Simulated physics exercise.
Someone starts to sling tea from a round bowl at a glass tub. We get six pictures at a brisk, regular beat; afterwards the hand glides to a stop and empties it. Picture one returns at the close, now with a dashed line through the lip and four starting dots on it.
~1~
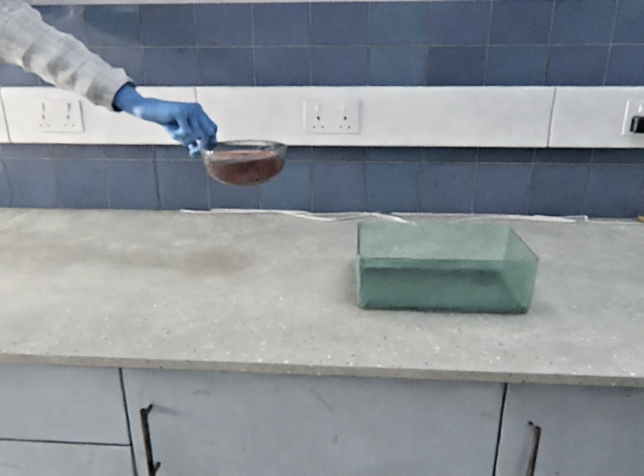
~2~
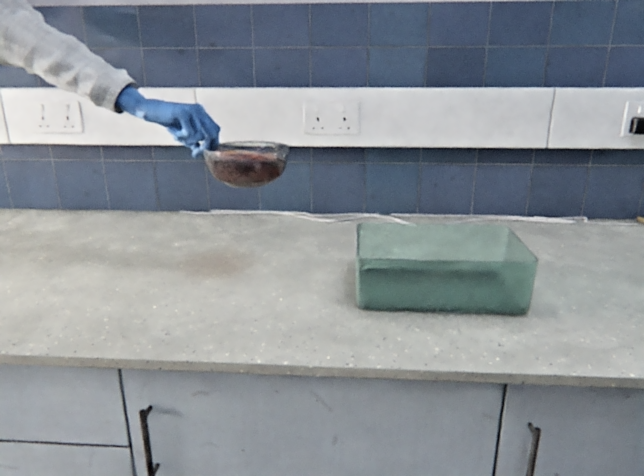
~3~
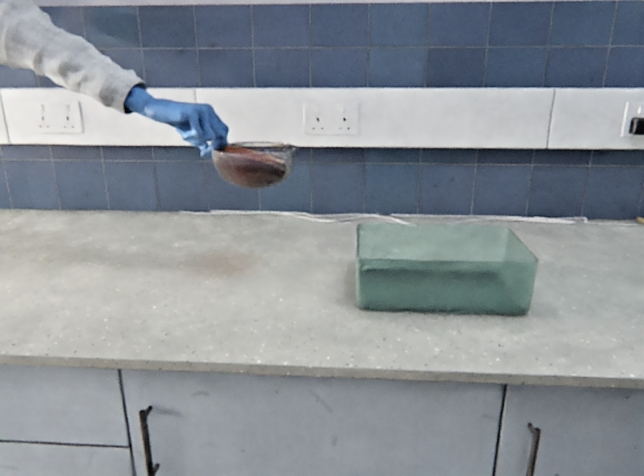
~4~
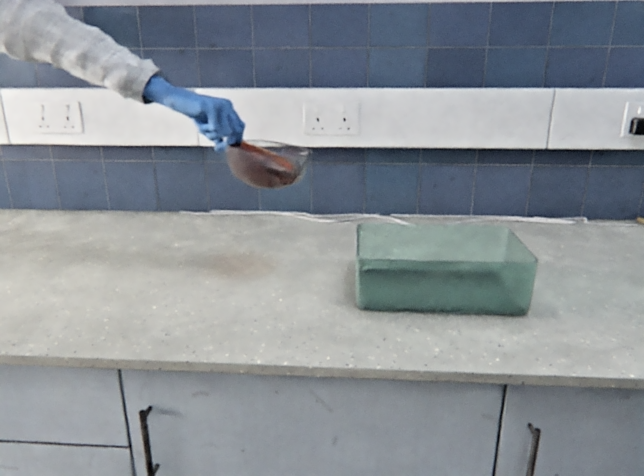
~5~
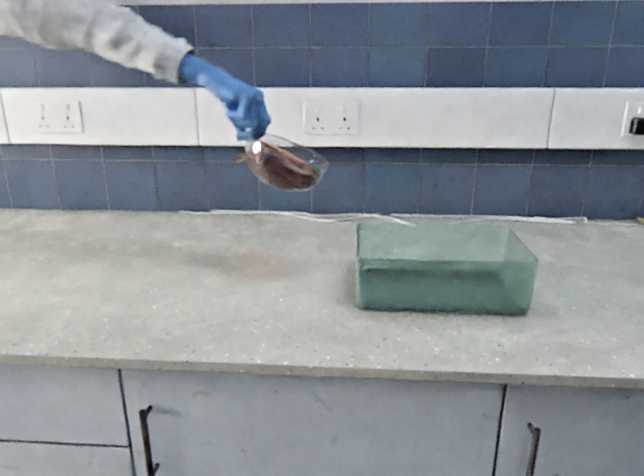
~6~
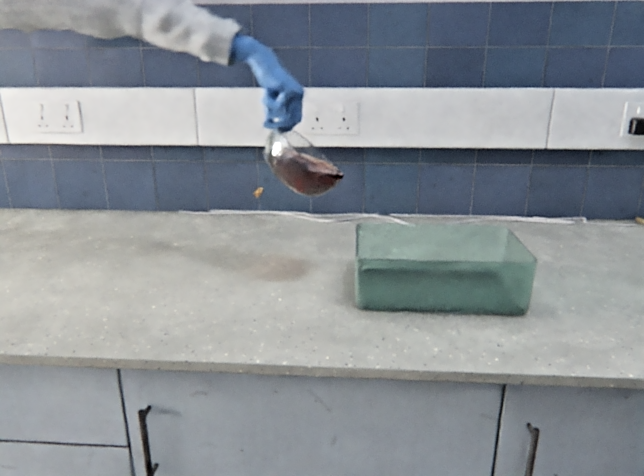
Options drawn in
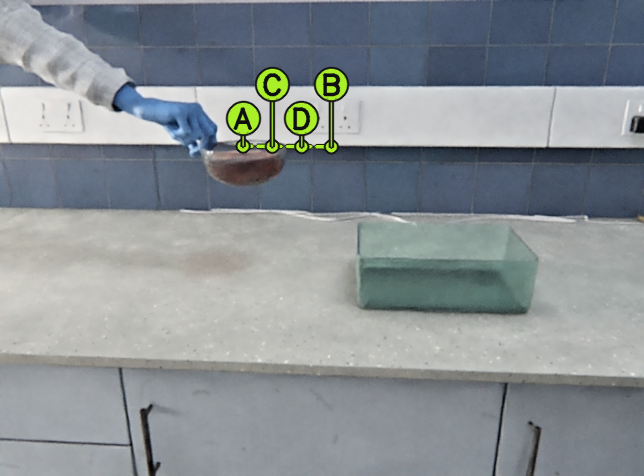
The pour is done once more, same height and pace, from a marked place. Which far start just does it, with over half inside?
Place A just does it.
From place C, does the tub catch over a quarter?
Yes, clearly.
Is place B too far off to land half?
No, that is safe.
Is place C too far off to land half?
No, that is safe.
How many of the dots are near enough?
All of them.
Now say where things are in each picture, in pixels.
The first picture shows upright, lip at (284, 146); tub from (357, 306) to (528, 311); nothing has left yet.
The second picture shows upright, lip at (287, 147); nothing has left yet.
The third picture shows upright, lip at (295, 148); nothing has left yet.
The fourth picture shows tipped about 7°, lip at (310, 153); tea is over the rim, down to (226, 144).
The fifth picture shows tipped about 22°, lip at (327, 164); nothing has left yet.
The sixth picture shows tipped about 41°, lip at (340, 179); tea is over the rim, down to (258, 193).
On the marked copy, A at (243, 146); B at (331, 146); C at (272, 146); D at (301, 146).
With A, about 66 % lands in the tub, 26 % falls short and 8 % goes beside or beyond.
With B, about 78 % lands in the tub, 5 % falls short and 17 % goes beside or beyond.
With C, about 84 % lands in the tub, 6 % falls short and 10 % goes beside or beyond.
With D, about 79 % lands in the tub, 4 % falls short and 18 % goes beside or beyond.
